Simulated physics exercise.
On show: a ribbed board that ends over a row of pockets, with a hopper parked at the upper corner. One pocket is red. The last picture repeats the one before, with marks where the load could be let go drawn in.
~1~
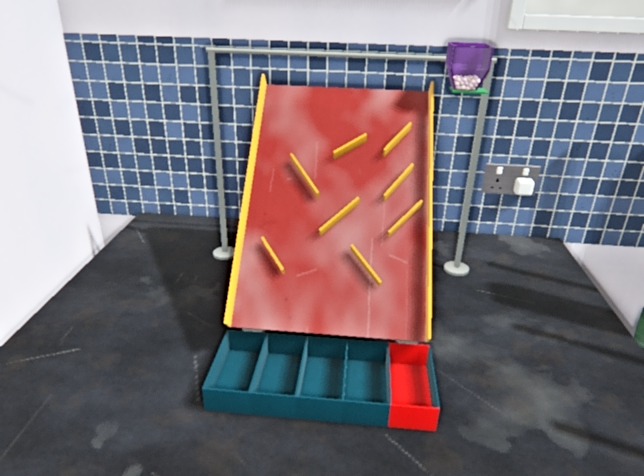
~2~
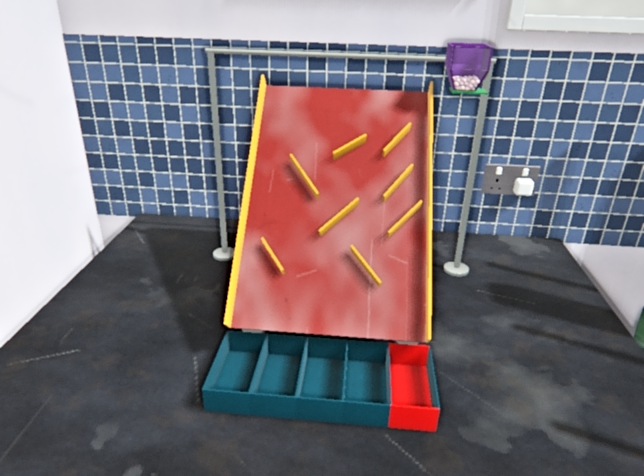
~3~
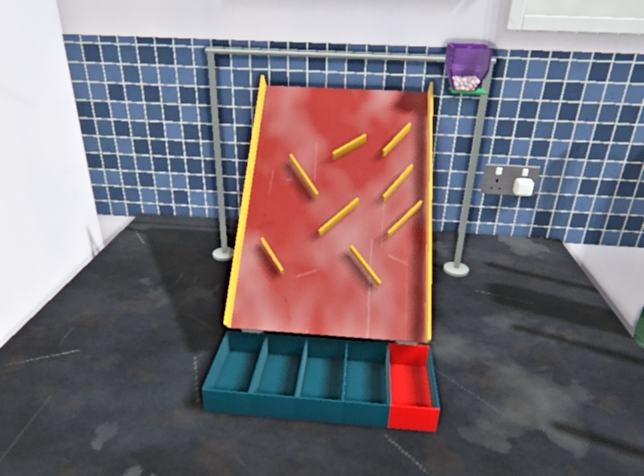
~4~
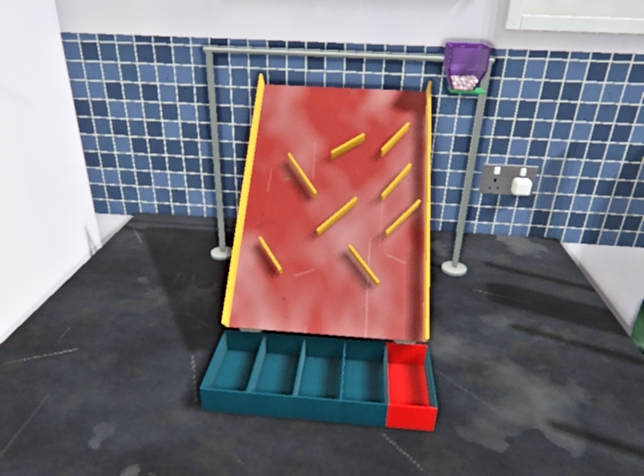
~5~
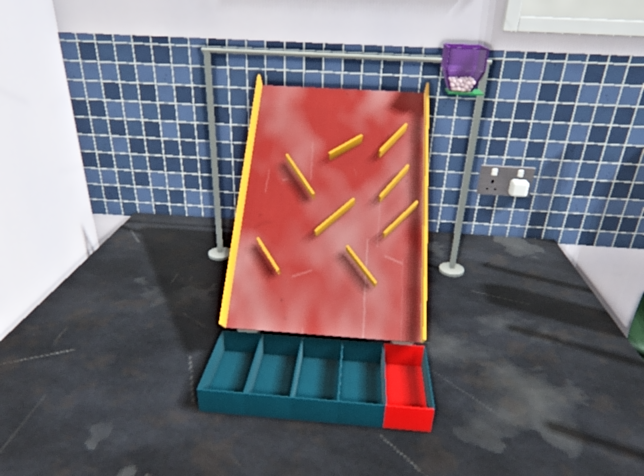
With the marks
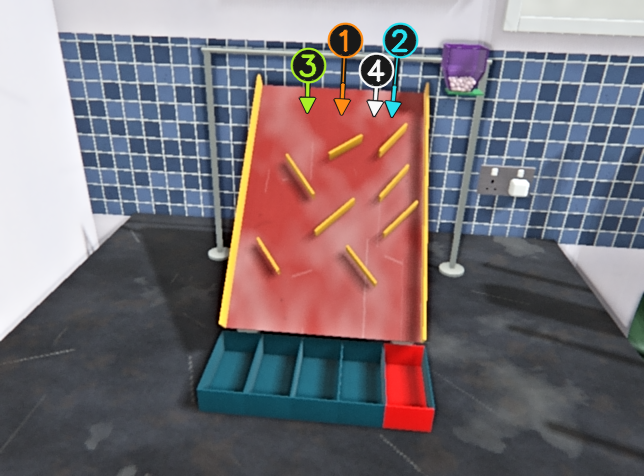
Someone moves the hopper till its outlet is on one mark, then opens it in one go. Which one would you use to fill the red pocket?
The best mark is 4.
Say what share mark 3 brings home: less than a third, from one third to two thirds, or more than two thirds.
Less than a third.
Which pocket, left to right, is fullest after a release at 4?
It is the fifth one.
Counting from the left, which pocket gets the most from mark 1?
The second.
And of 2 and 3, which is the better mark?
That would be 2.
On the marked copy, mark 1 meets the board at (341, 109); mark 2 meets the board at (392, 111); mark 3 meets the board at (307, 107); mark 4 meets the board at (374, 110).
Choosing 1, a stray few in the red pocket, most in other pockets, about a quarter outside the box.
Choosing 2, about a quarter in the red pocket, about half in other pockets, about a quarter outside the box.
Choosing 3, none in the red pocket, most in other pockets, about a quarter outside the box.
Choosing 4, about half in the red pocket, about a third in other pockets, a small part outside the box.
